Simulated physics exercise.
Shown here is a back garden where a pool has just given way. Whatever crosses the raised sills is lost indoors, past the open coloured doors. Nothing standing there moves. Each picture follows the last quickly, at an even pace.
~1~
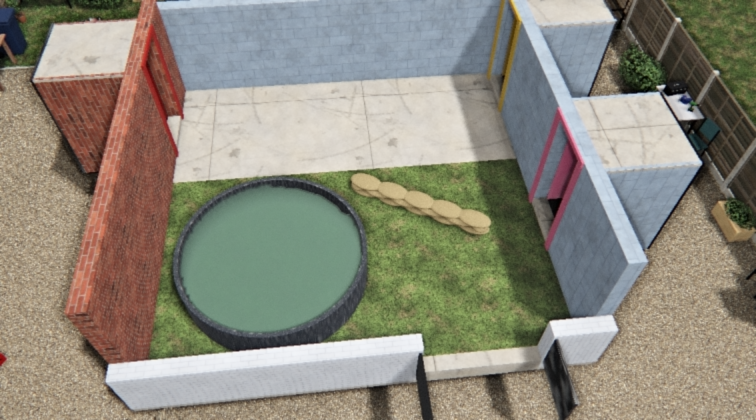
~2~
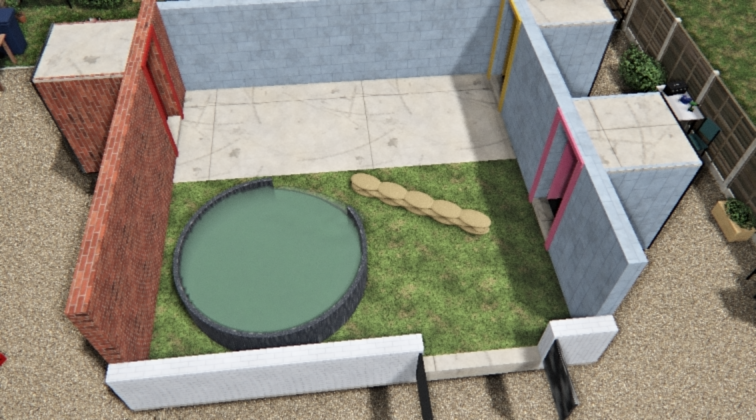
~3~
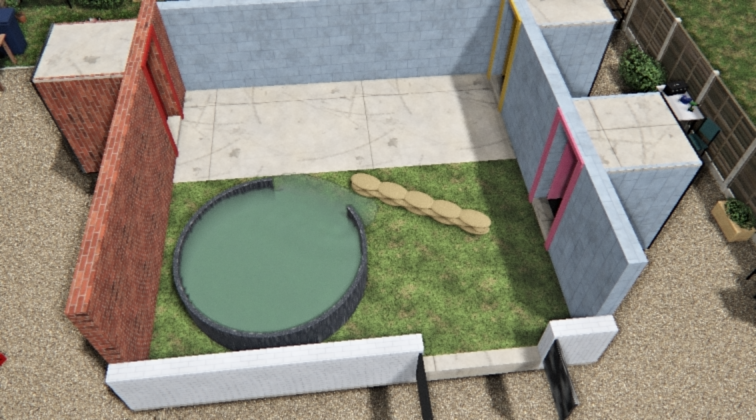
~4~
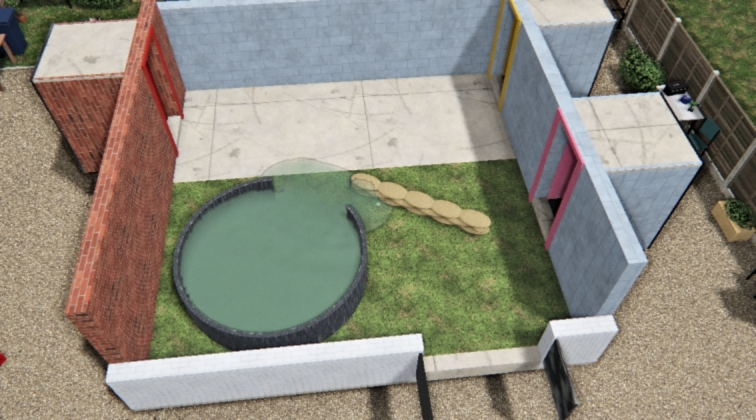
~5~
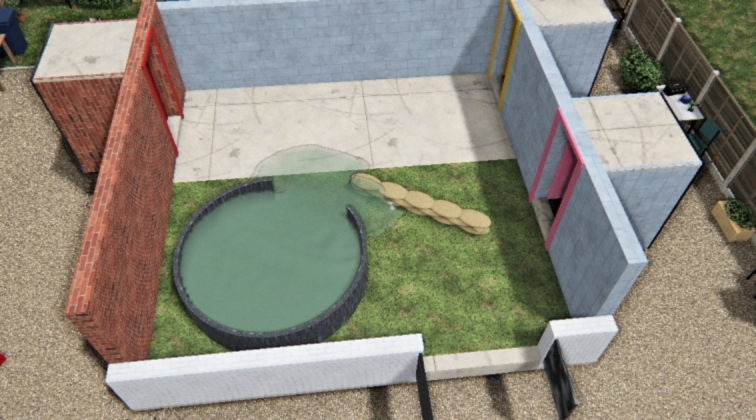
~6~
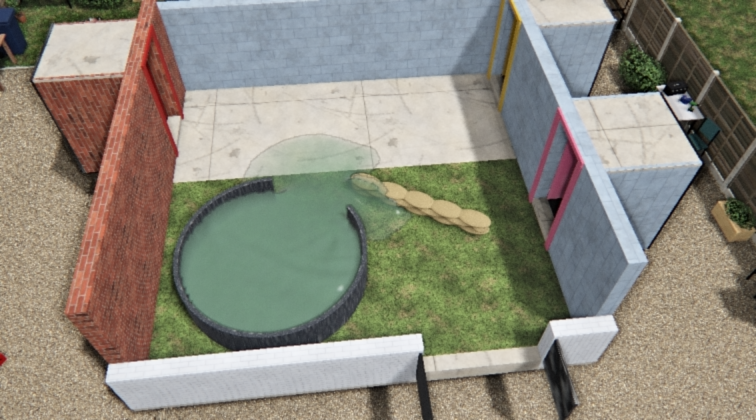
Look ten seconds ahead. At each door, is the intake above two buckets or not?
Pink door: Not above, yellow door: Above, red door: Not above.
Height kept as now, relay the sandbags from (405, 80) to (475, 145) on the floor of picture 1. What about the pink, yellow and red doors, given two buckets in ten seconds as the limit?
Pink door: Falls short; yellow door: Falls short; red door: Falls short.
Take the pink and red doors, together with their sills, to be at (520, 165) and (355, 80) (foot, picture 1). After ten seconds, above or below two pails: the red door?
I'd say the red one admits more.
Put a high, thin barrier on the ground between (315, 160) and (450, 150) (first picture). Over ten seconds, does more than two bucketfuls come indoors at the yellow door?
The yellow door remains under the limit.
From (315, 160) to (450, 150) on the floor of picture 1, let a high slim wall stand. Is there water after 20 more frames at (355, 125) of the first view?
Spared.
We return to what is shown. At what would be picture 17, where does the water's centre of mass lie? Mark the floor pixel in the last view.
I reckon somewhere around (308, 220).
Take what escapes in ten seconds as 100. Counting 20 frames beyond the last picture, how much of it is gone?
My reading is about 5 per cent.
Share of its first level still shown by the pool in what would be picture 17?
By my count, 62 per cent.
A moment on, water covers 30 % of the floor; the pink door not reached, the yellow door not reached, the red door not reached.
Next, water covers 50 % of the floor; the pink door not reached, the yellow door not reached, the red door not reached.
Then, water covers 70 % of the floor; the pink door not reached, the yellow door over two buckets in, the red door wet at the sill, nothing in.
Later, water covers 90 % of the floor; the pink door wet at the sill, nothing in, the yellow door far over two buckets in, the red door wet at the sill, nothing in.
In the end, water covers 95 % of the floor; the pink door wet at the sill, nothing in, the yellow door far over two buckets in, the red door under two buckets in.
